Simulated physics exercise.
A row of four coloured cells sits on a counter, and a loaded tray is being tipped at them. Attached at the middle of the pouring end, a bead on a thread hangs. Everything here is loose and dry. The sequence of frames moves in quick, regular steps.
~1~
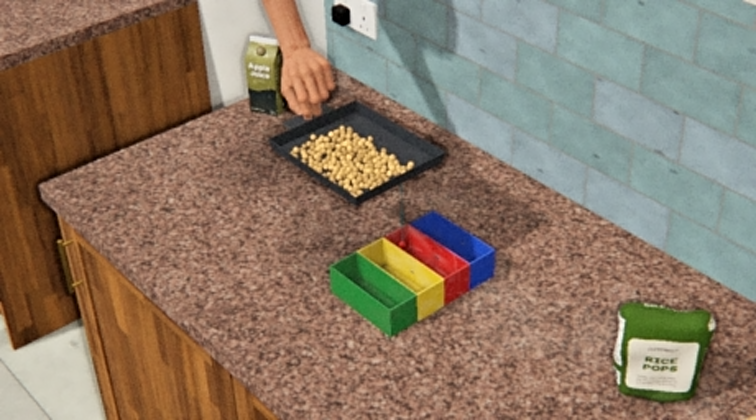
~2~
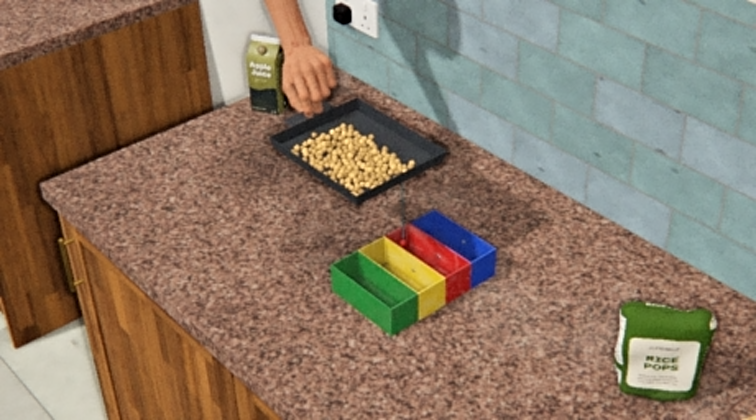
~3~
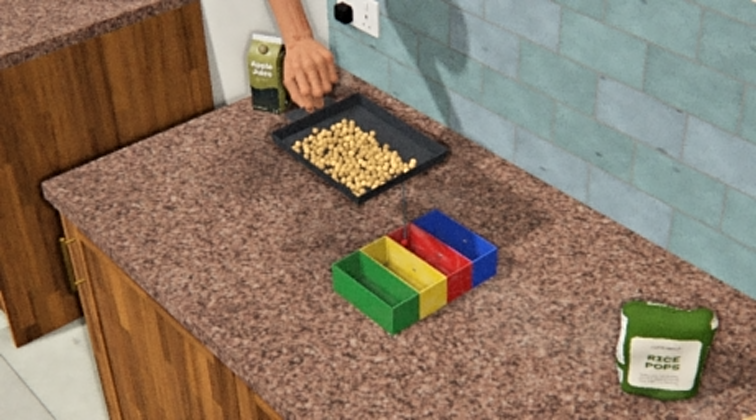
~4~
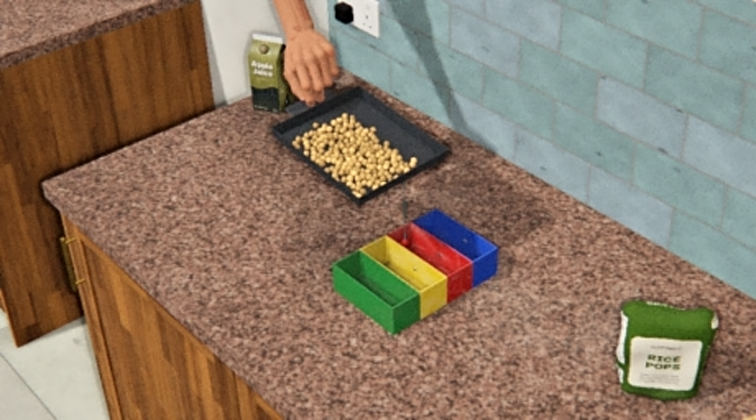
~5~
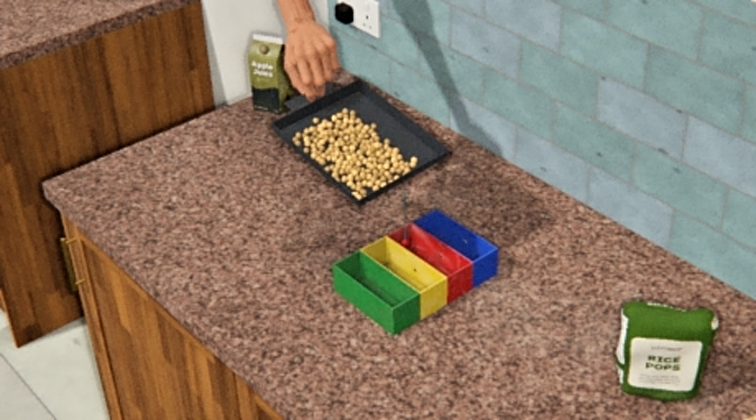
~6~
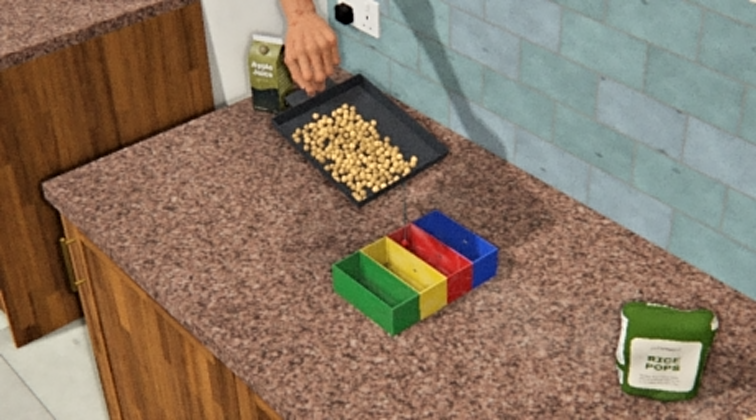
At first, a hand holds the far end of a dark tray of dried chickpeas, level above a counter near green, yellow, red and blue cells. Then the hand rises slightly, tilting the tray a little toward its near left corner, while the chickpeas barely shift and the cells stay empty.
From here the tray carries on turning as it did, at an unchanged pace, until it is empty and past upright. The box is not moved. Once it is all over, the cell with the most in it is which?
It is the green cell that has the most.
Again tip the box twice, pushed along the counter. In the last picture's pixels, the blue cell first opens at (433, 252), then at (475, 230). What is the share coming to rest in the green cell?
First try: Roughly 10 per cent; second try: Roughly 40 per cent.
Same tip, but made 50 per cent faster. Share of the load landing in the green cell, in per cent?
Near 50 in a hundred.
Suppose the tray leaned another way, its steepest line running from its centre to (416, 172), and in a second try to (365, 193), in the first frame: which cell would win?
So, in order: That blue cell, then the green cell.
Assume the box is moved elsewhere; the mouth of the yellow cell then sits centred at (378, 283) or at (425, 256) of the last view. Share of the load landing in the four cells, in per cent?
Trial 1 near 100 %, trial 2 near 50 %.
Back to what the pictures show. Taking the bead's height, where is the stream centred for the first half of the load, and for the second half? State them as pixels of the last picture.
I'd say around (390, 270) at first, then around (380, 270).
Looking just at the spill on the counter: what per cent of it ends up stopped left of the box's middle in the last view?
About 90 percent.
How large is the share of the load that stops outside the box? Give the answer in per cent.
Somewhere around 10 in a hundred.
Soon, tray tipped steeply; nearly all on the tray; a stray few falling or outside the box.
A while on, tray tipped right over; nearly all on the tray; a stray few in the green cell; a stray few in the yellow cell; a stray few falling or outside the box.
Towards the end, tray tipped past a quarter turn; about half in the green cell; about a third in the yellow cell; a small part in the red cell; a stray few in the blue cell; a small part falling or outside the box.
Finally, tray tipped past a quarter turn; about half in the green cell; about a third in the yellow cell; a small part in the red cell; a stray few in the blue cell; a small part outside the box.
